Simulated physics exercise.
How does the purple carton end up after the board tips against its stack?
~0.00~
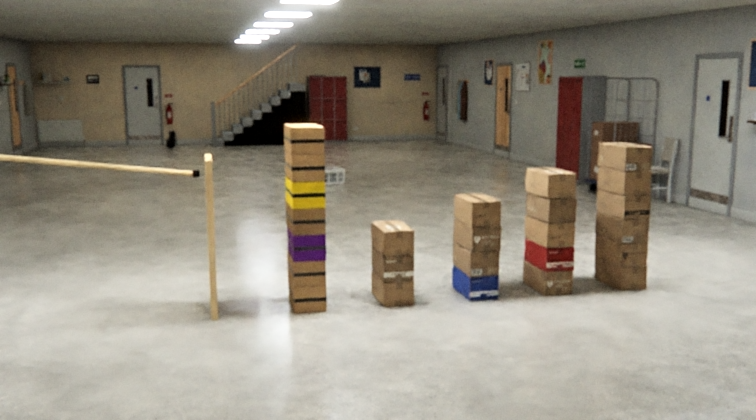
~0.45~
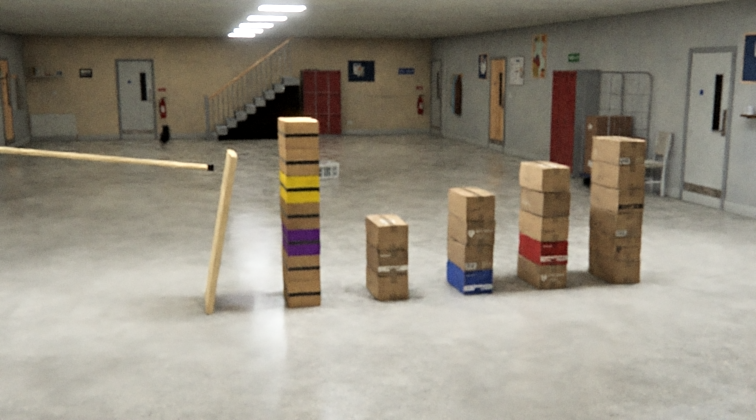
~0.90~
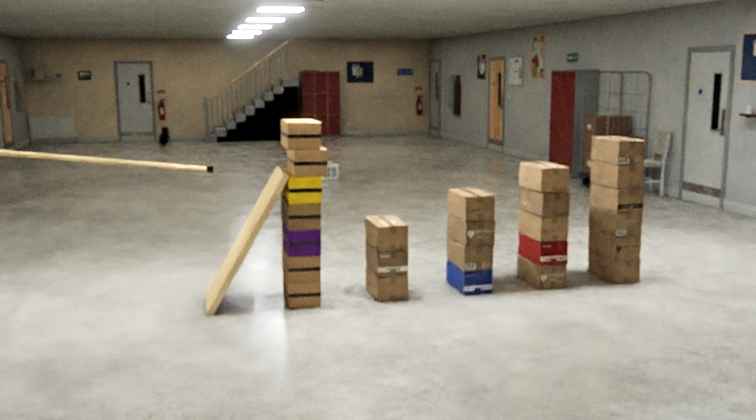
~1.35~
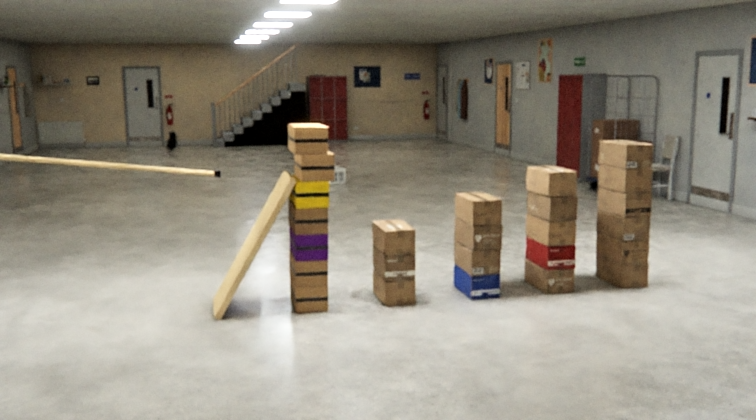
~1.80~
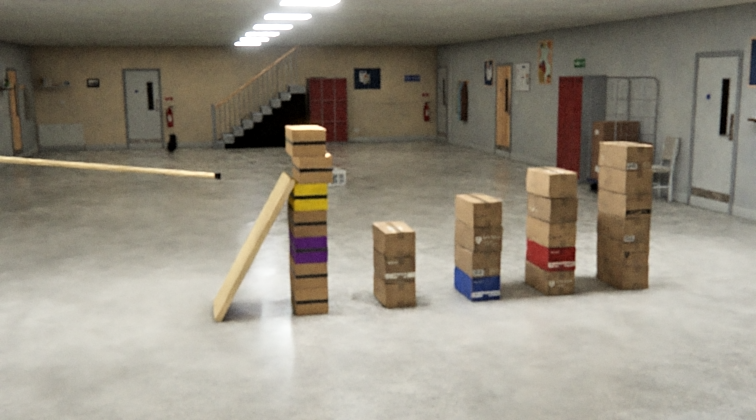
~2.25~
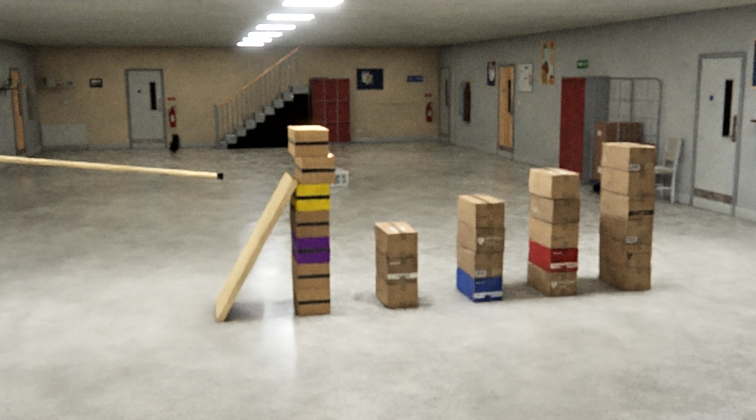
It is still up, in its place in the first stack, with the board leaning against that stack.
